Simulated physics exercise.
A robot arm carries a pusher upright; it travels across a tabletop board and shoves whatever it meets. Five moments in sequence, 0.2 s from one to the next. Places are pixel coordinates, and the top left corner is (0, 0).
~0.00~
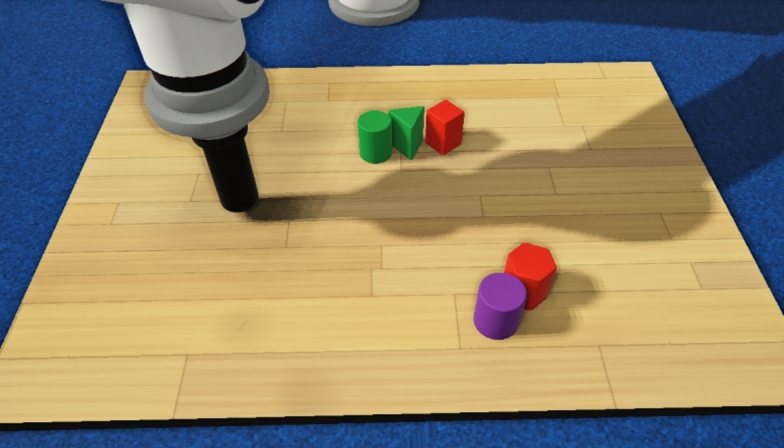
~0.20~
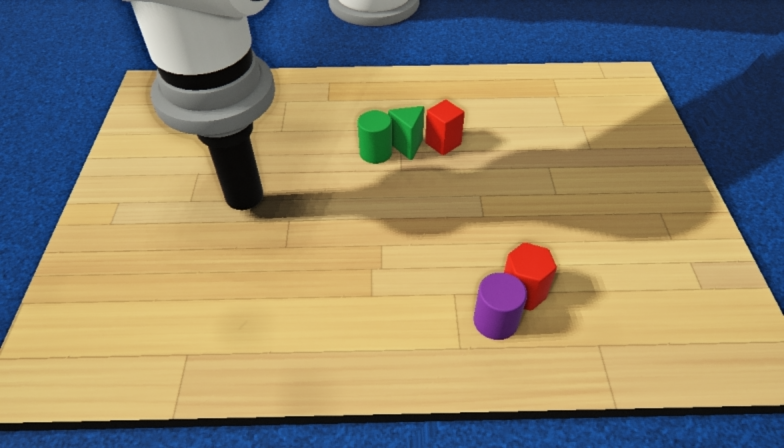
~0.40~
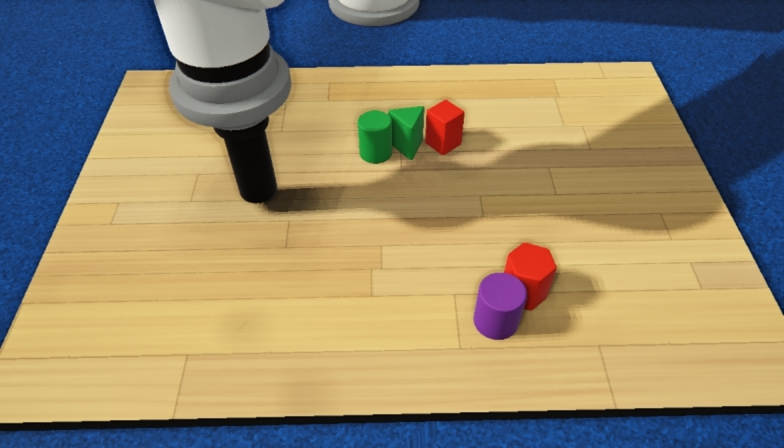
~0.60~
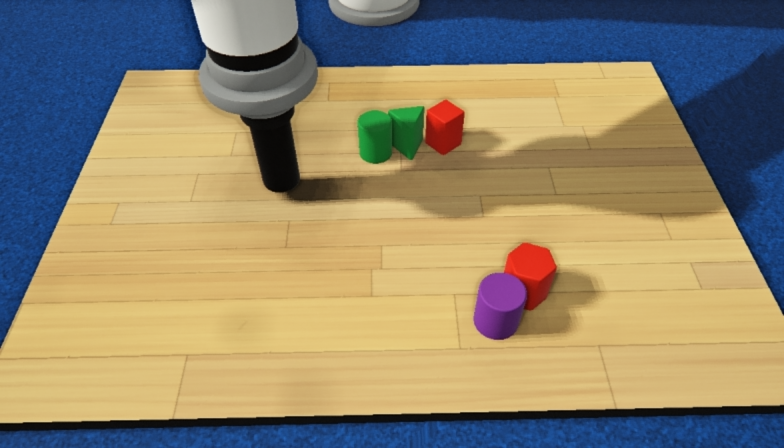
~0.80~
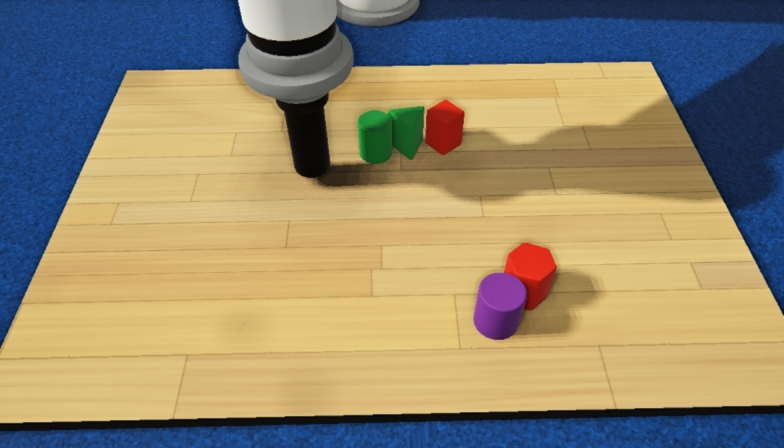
The black pusher moves right and slightly away across the wooden board, touching none of the blocks.
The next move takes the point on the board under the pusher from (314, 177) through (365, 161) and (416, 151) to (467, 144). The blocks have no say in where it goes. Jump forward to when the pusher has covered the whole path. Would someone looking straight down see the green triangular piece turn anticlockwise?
I believe not.
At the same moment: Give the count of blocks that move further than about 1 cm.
The answer will be at least three.
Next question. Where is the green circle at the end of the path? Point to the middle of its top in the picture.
It is going to be at (410, 97).
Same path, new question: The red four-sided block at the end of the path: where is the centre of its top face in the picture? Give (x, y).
I expect it at (497, 101).
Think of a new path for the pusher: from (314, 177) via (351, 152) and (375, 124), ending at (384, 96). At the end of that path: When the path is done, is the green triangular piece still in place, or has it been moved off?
Shifted out of place.
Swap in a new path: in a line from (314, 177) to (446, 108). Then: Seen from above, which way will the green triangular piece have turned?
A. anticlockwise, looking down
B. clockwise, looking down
That would be B.
On the path given first. One third of the way, pusher at (366, 151); green circle at (389, 111); green triangular piece at (417, 106), turned 35° clockwise; red four-sided block at (453, 111).
Two thirds of the way, pusher at (417, 141); green circle at (410, 97); green triangular piece at (438, 94), turned 35° clockwise; red four-sided block at (453, 111).
At the end, pusher at (469, 134); green circle at (410, 97); green triangular piece at (439, 93), turned 40° clockwise; red four-sided block at (497, 101).
